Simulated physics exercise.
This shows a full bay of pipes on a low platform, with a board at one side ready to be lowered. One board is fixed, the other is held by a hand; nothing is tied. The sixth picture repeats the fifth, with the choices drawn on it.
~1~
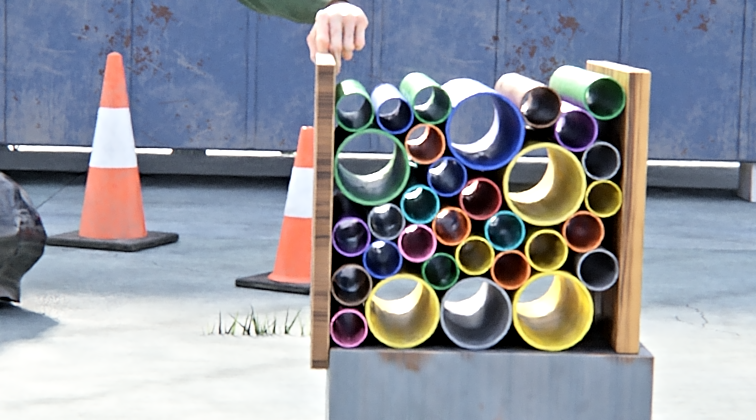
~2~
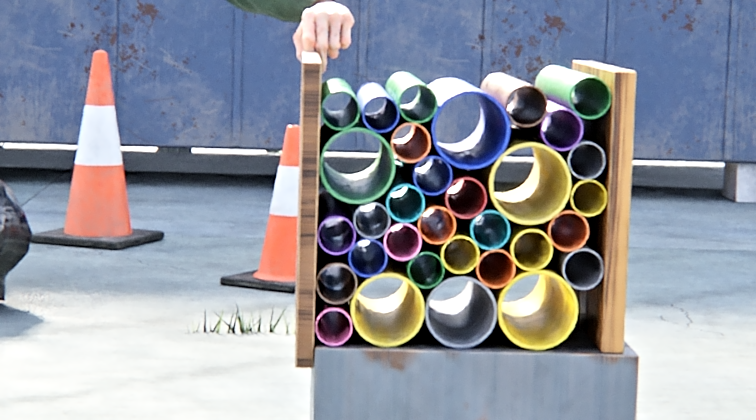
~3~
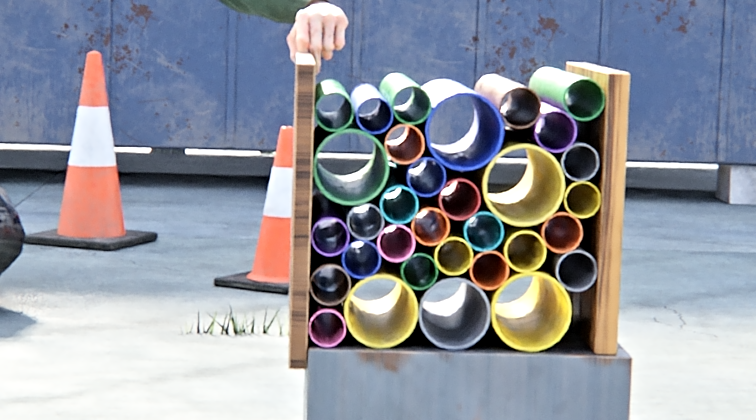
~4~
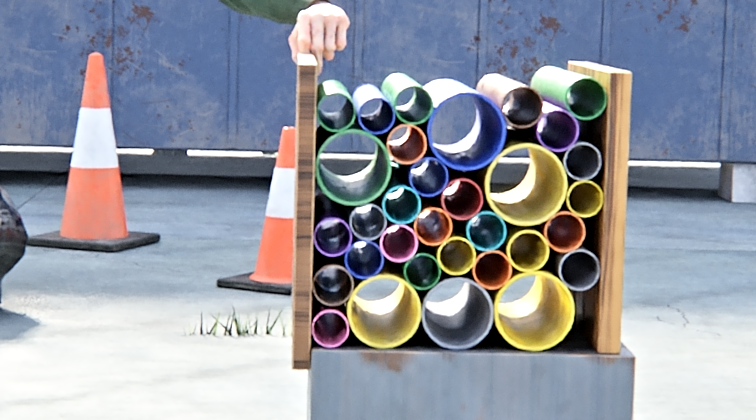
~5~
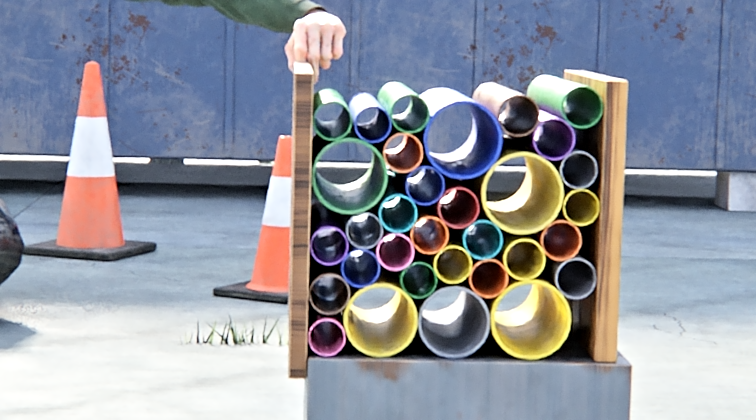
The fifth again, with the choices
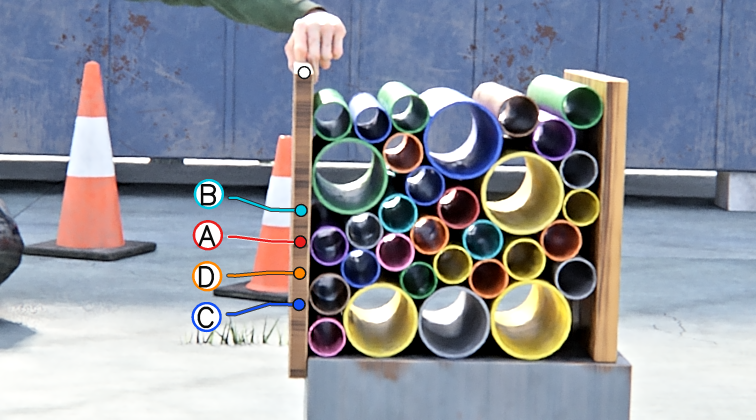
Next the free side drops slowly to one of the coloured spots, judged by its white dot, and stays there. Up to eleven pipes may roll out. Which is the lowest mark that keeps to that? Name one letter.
The last mark within the limit is C.
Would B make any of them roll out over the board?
Yes, at B.
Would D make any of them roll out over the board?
Yes.
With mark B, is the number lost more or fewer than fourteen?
Fewer than fourteen.
On the marked copy, A at (300, 242); B at (301, 210); C at (299, 305); D at (299, 273); the white dot at (304, 73).
Taking C. A third of the way, top of the board (311, 176).
Two thirds of the way, top of the board (309, 288).
When it is over, top of the board (308, 304), nine out over the board.
As for the rest, A about five out over the board; B one out over the board; D about five out over the board.
